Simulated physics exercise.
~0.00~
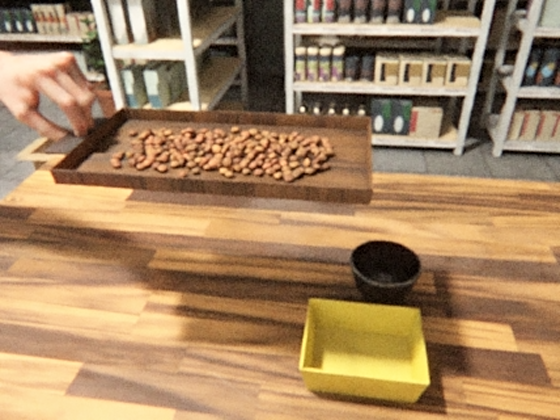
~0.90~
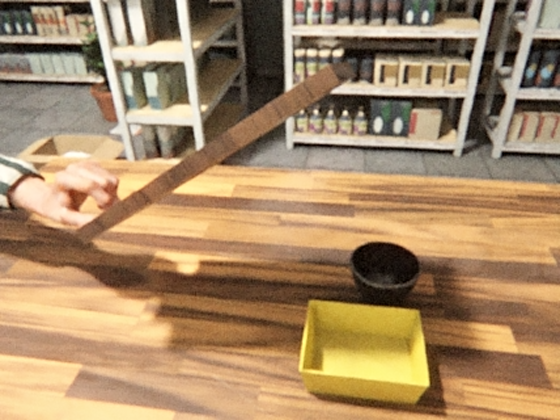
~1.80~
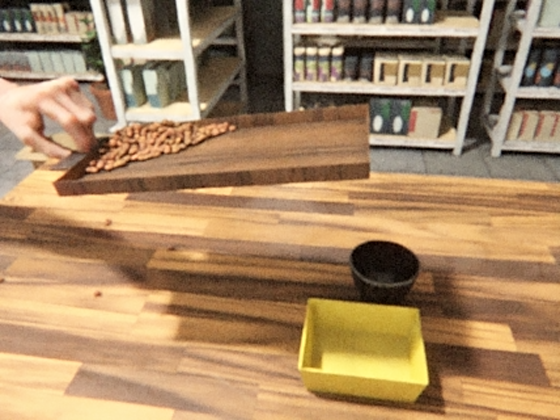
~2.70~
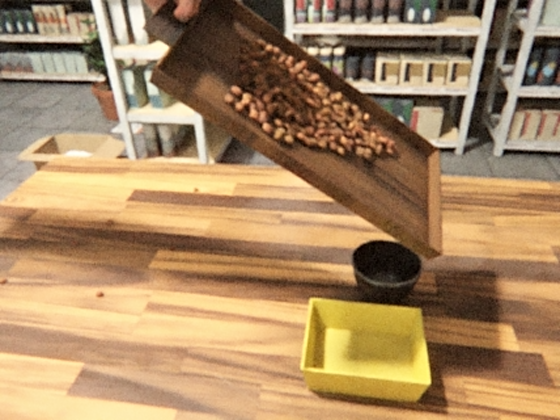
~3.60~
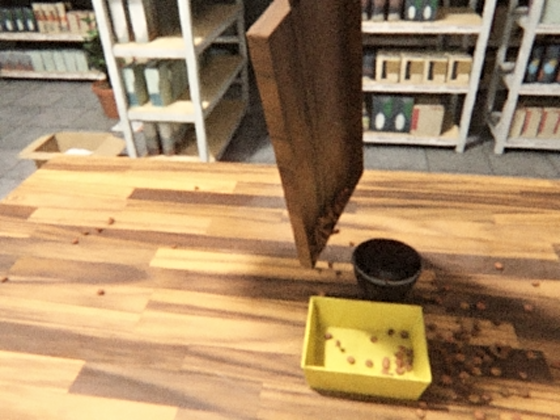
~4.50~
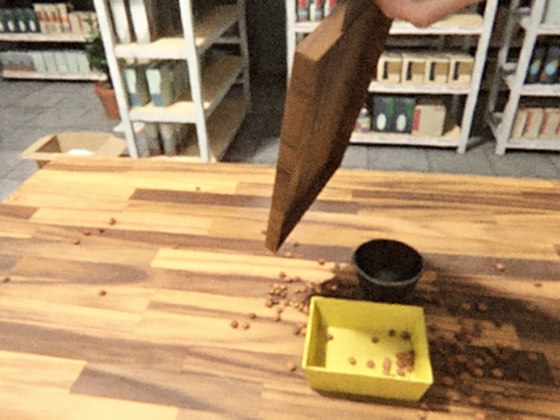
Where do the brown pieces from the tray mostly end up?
Most of them end up scattered on the table outside the containers. Only a small share lands in the yellow tin, and very few go into the black bowl.
